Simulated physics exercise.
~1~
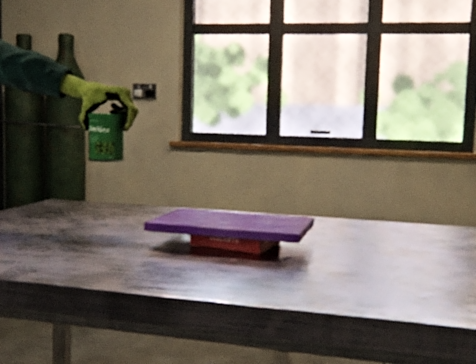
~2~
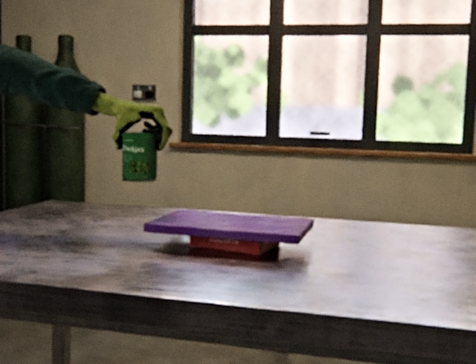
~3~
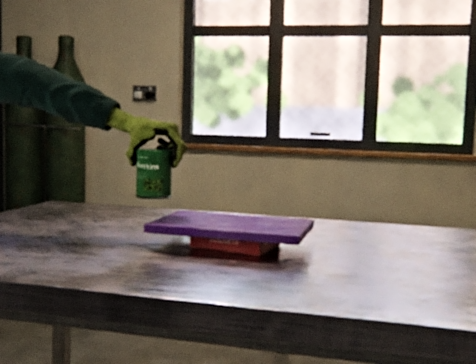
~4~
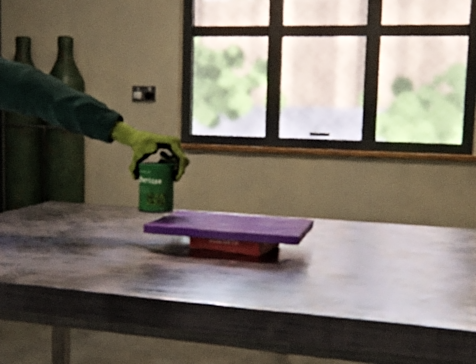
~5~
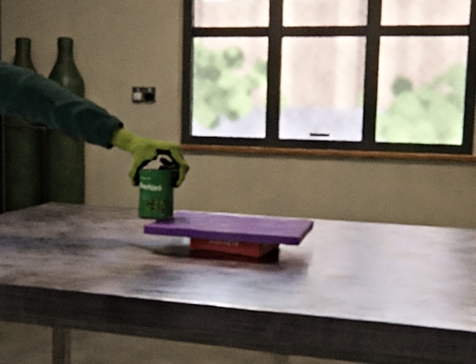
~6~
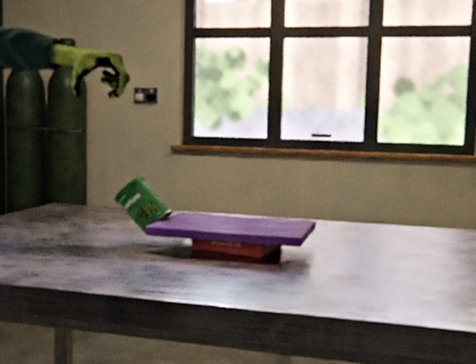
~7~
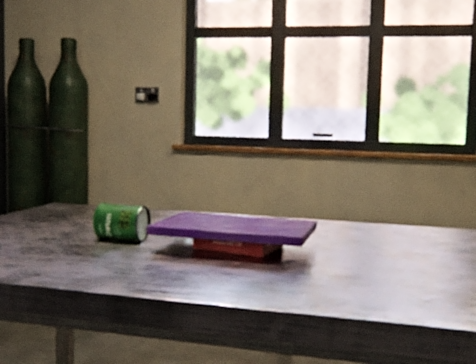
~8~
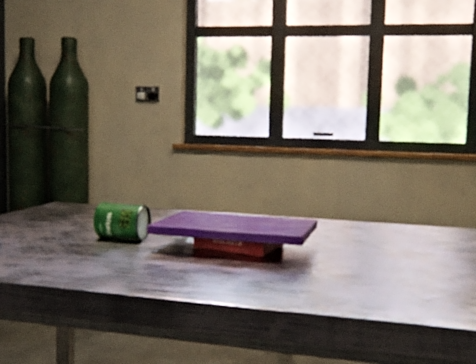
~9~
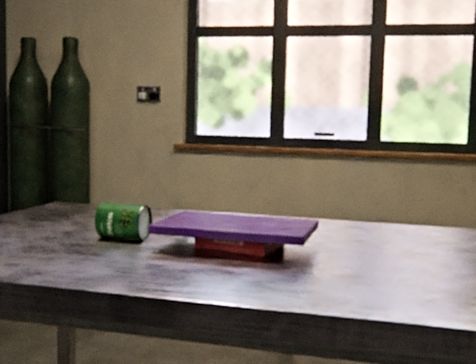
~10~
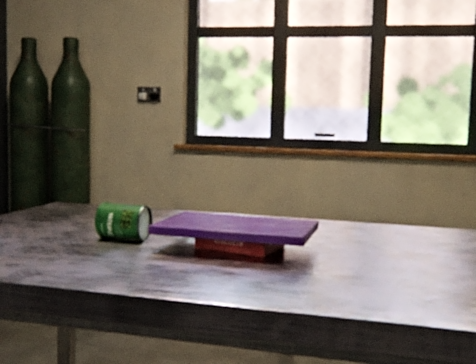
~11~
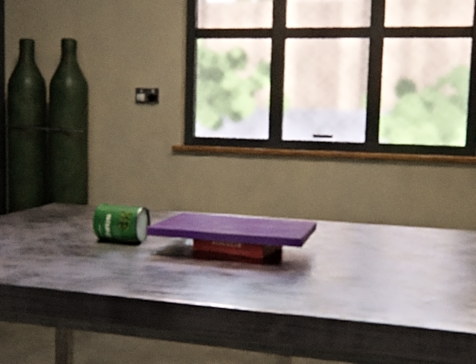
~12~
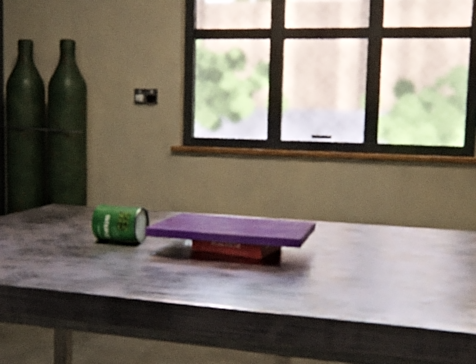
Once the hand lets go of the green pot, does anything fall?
Yes, the green pot tips off to the left and ends up lying on its side on the table. The purple tray and the red packet stay where they are.
